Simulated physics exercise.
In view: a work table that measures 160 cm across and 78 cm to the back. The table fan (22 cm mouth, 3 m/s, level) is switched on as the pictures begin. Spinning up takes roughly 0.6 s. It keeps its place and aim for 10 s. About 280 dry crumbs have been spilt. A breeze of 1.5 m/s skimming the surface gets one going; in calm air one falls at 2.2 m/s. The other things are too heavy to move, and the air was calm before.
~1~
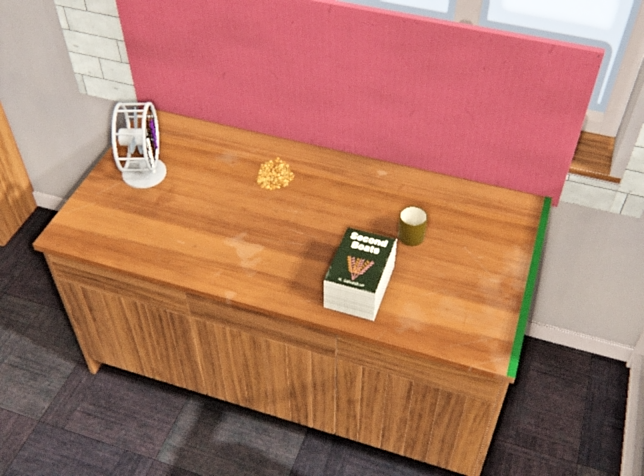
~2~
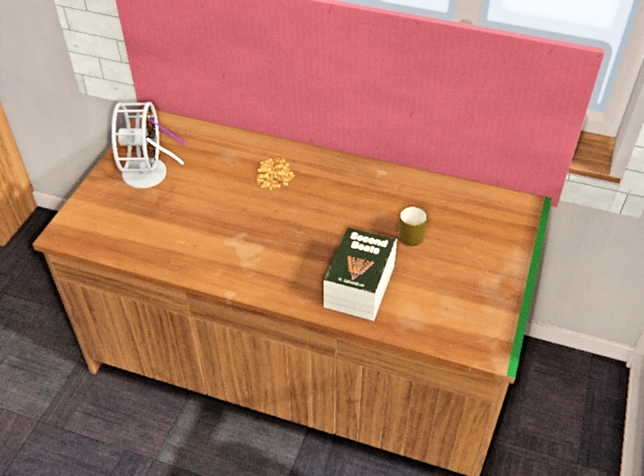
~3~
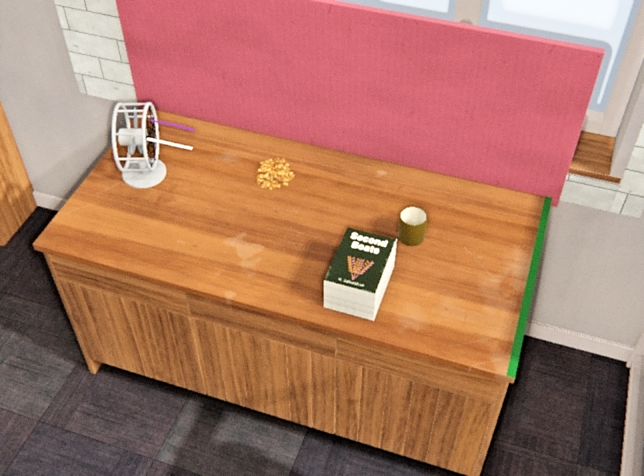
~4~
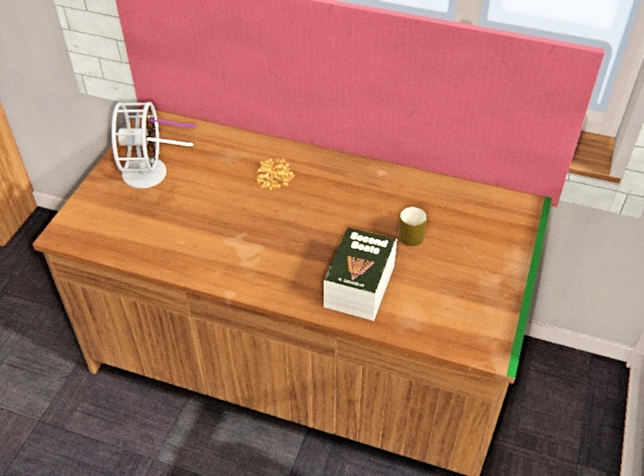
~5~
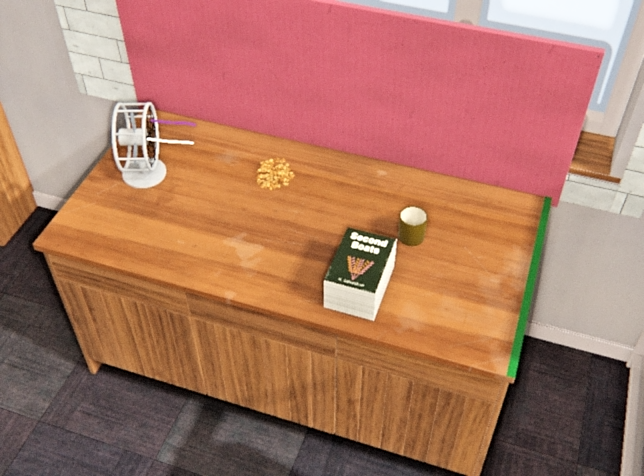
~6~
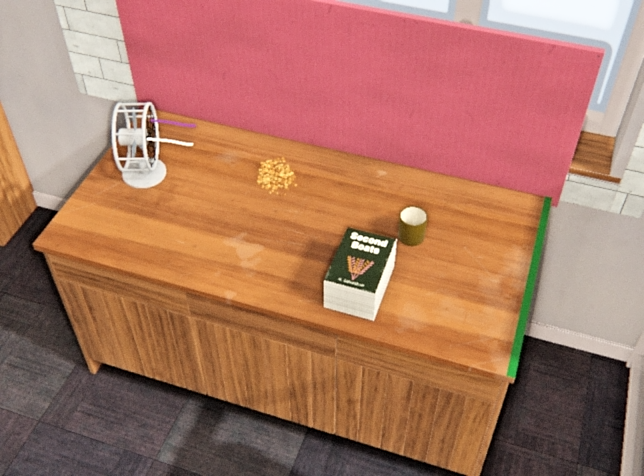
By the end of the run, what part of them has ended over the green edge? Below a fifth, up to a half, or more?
By then above half are over the green edge.
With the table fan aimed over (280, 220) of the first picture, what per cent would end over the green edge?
Then about 0 %.
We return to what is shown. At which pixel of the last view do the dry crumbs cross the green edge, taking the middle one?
Near (543, 243).
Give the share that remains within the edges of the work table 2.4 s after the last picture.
Near 60 %.
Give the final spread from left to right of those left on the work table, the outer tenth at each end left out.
Roughly 70 cm.
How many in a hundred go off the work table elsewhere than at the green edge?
Near 0 %.
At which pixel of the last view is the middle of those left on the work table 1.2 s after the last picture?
At about (324, 182).
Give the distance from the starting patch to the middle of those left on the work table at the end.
Roughly 65 cm.
Then, 1.2 s after the last picture, 95 % are on the move or not yet settled, 8 % are over the green edge; the middle of those still in play is near (324, 182).
Then, 2.4 s after the last picture, 59 % are on the move or not yet settled, 45 % are over the green edge; the middle of those still in play is near (400, 210).
Then, 4.7 s after the last picture, 20 % are on the move or not yet settled, 78 % are over the green edge; the middle of those still in play is near (428, 224).
Then, 9.2 s after the last picture, at the end, 83 % are over the green edge; the middle of those still in play is near (431, 226).
